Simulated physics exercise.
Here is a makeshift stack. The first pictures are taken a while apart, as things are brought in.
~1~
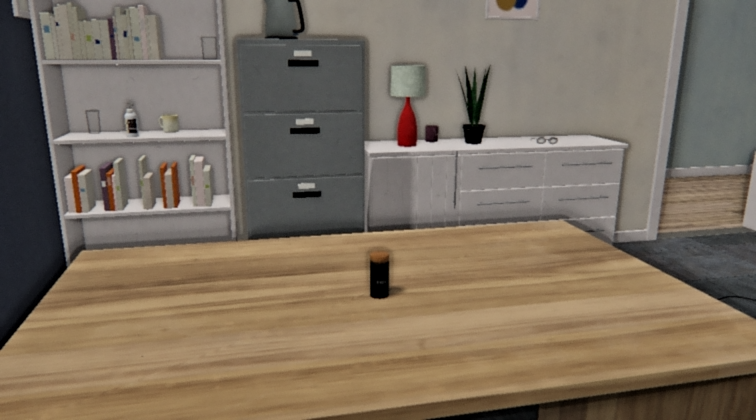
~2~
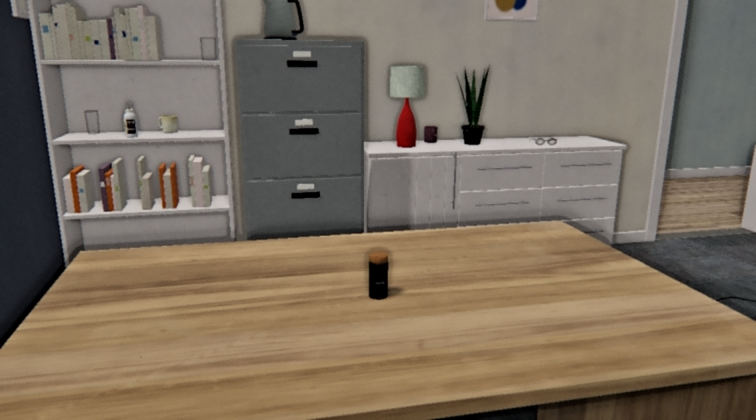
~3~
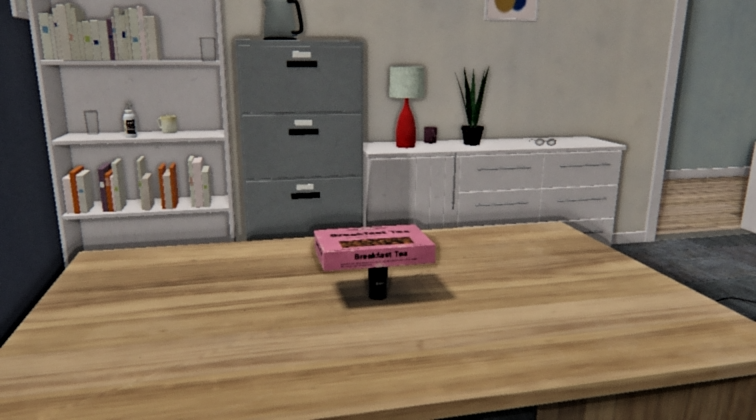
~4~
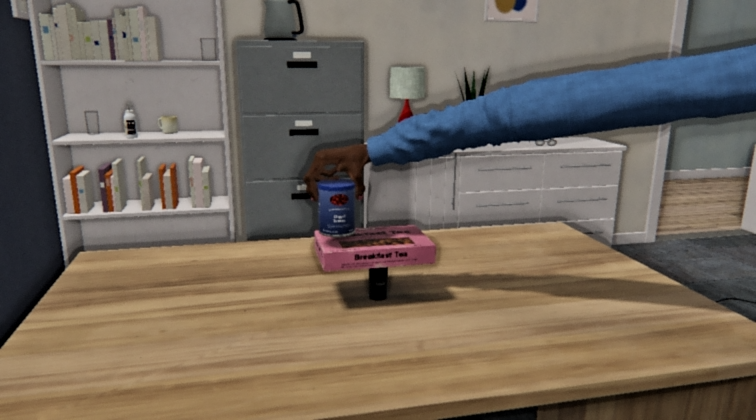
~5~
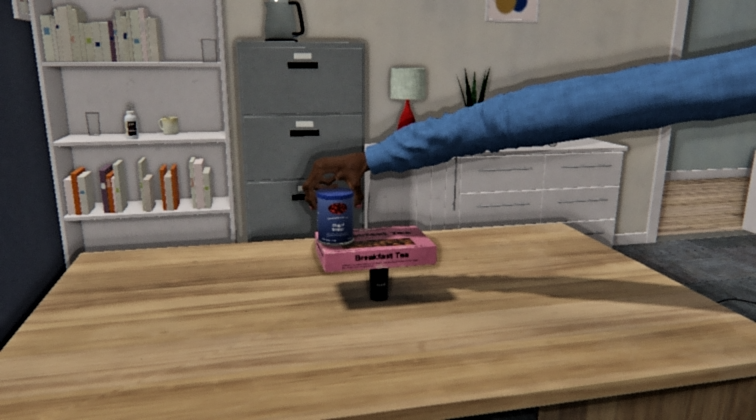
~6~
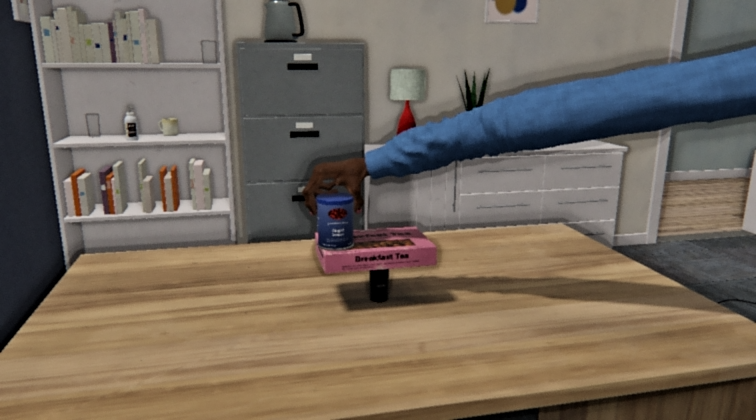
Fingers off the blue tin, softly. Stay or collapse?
Outcome: The stack gives way.
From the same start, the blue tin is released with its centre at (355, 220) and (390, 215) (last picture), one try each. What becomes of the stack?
First try: It gives way; second try: It holds.
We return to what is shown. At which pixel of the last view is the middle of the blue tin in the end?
At about (257, 294).
Then, 0.30 s later than the last frame, blue tin now fallen; pink packet tilted by 44°.
Then, 0.50 s later than the last frame, pink packet on its side.
Then, 1.20 s later than the last frame, pink packet now fallen.
When it is over, fallen, blue tin and pink packet; black shaker as before. End places, in pixels of the last picture, blue tin near (257, 293). The stack loses its balance.
